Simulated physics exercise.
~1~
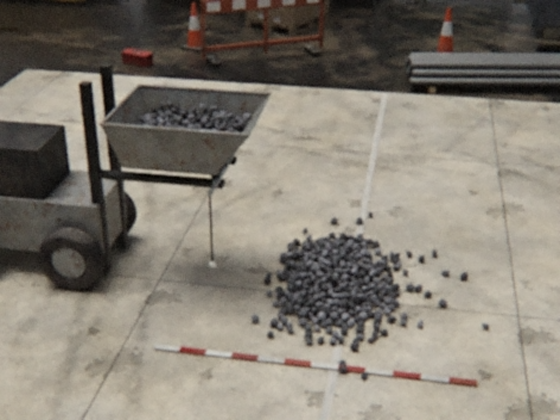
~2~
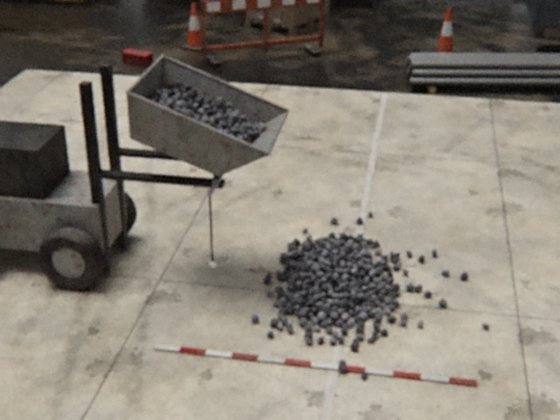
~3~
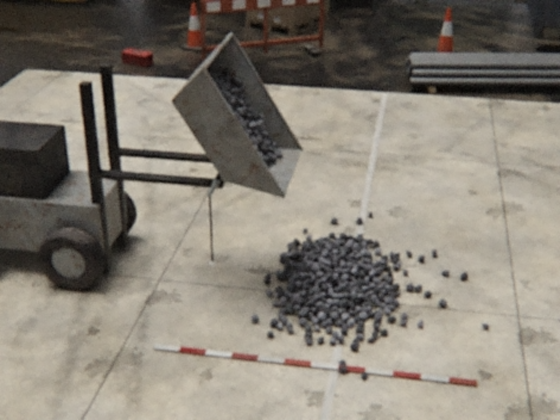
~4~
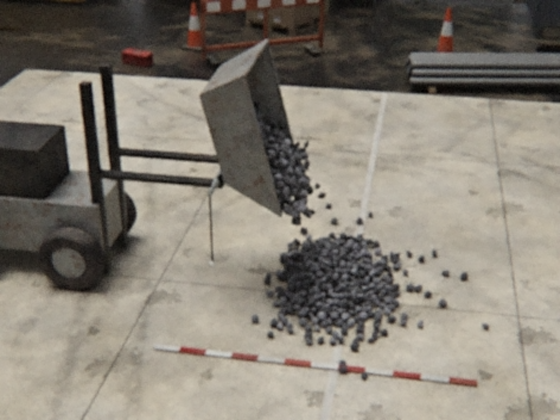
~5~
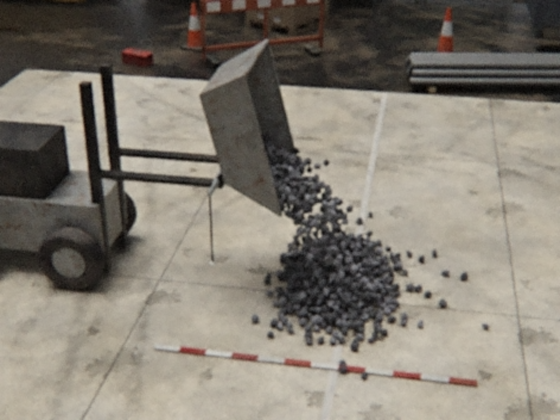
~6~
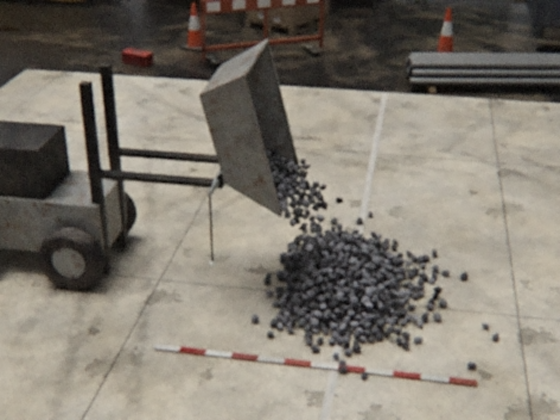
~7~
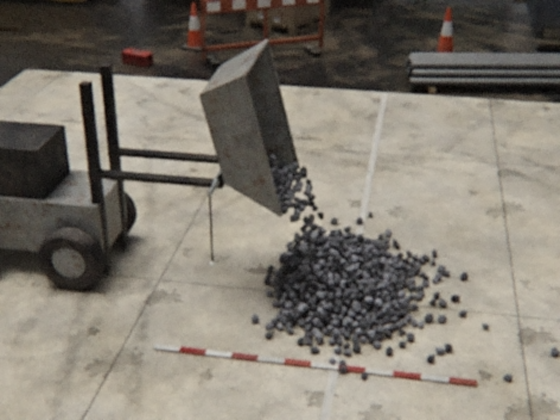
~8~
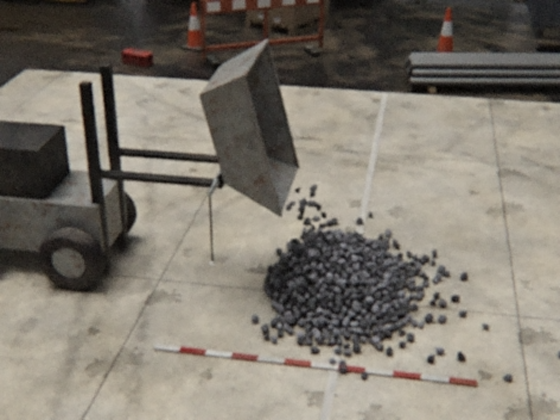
A pale concrete yard is seen from above, with traffic cones, an orange and white barrier and stacked grey pipes along the back. At left stands a grey fork truck holding a skip of dark stones, beside a loose heap near a painted line, with a red and white pole lying in front. The skip tilts steeply to the right, and the stones slide toward its lower lip. They pour onto the heap, which grows taller and wider while a few roll off to the right. Finally the skip hangs steeply tipped and emptied, with the last few stones dropping above the enlarged pile.
